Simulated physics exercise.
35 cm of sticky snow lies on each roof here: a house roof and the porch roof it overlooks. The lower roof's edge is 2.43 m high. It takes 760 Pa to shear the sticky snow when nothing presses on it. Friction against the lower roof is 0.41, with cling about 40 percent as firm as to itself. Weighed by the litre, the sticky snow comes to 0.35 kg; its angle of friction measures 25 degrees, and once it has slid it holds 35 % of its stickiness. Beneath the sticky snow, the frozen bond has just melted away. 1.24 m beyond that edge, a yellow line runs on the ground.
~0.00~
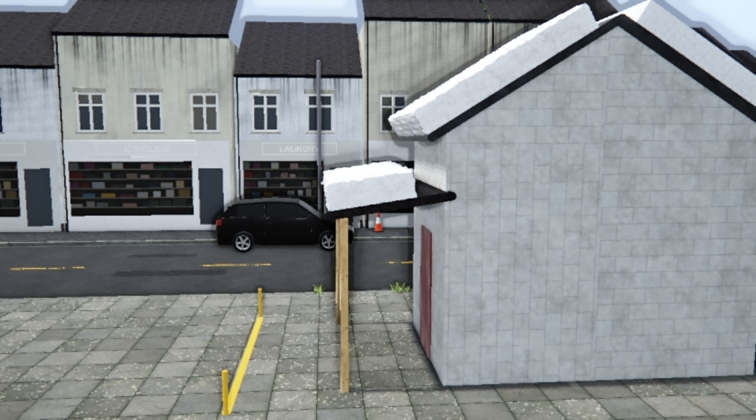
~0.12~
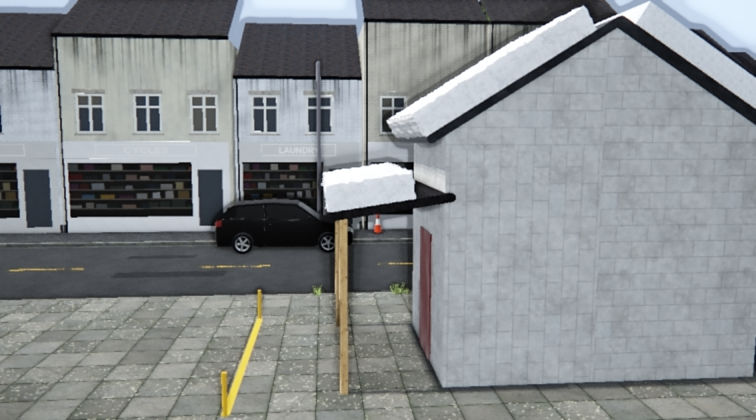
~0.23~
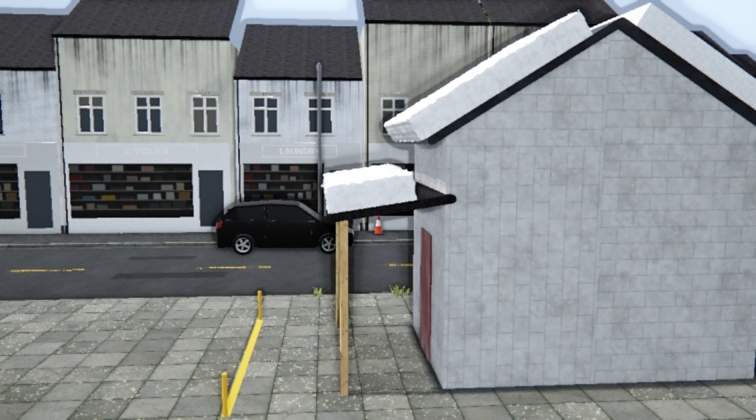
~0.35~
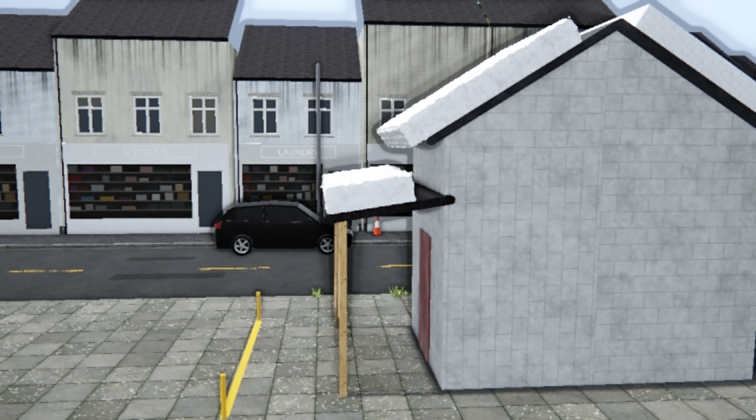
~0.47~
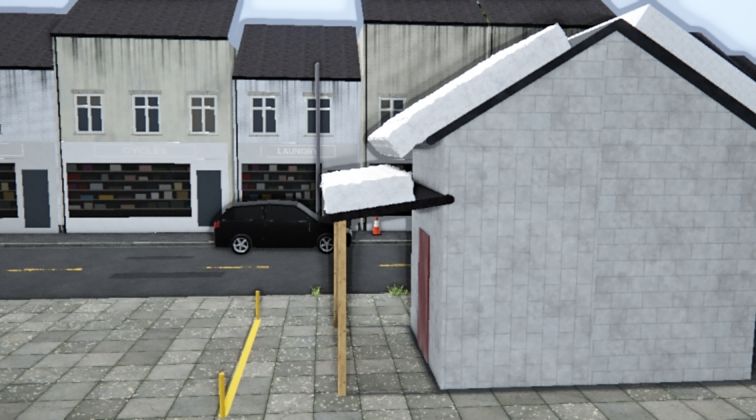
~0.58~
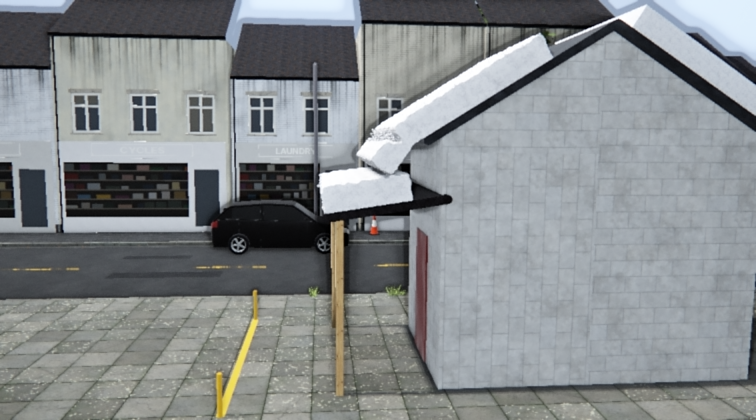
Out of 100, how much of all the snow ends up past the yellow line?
About 47 %.
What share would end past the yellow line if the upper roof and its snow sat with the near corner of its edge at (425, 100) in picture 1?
That would come to around 60 %.
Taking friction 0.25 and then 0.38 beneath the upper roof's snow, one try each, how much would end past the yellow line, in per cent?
First try 35 per cent, second try 18 per cent.
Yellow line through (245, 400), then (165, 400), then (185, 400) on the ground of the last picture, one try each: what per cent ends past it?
Respectively about 55 in a hundred, 25 in a hundred and 30 in a hundred.
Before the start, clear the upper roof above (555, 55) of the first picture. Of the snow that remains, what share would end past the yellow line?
I'd say close to 30 in a hundred.
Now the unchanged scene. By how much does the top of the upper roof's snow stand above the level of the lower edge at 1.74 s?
About 0.5 m.
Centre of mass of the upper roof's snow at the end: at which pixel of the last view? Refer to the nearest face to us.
It sits close to (195, 373).
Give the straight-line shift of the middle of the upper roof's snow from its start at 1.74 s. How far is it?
I'd reckon close to 4.0 m.
After 1.11 s, none is below the lower edge and 0 % is past the line.
After 1.74 s, 50 % is below the lower edge and 20 % is past the line.
After 2.37 s, 77 % is below the lower edge and 43 % is past the line.
After 3.00 s, 77 % is below the lower edge and 47 % is past the line.
After 3.30 s, at the end, 77 % is below the lower edge and 47 % is past the line.
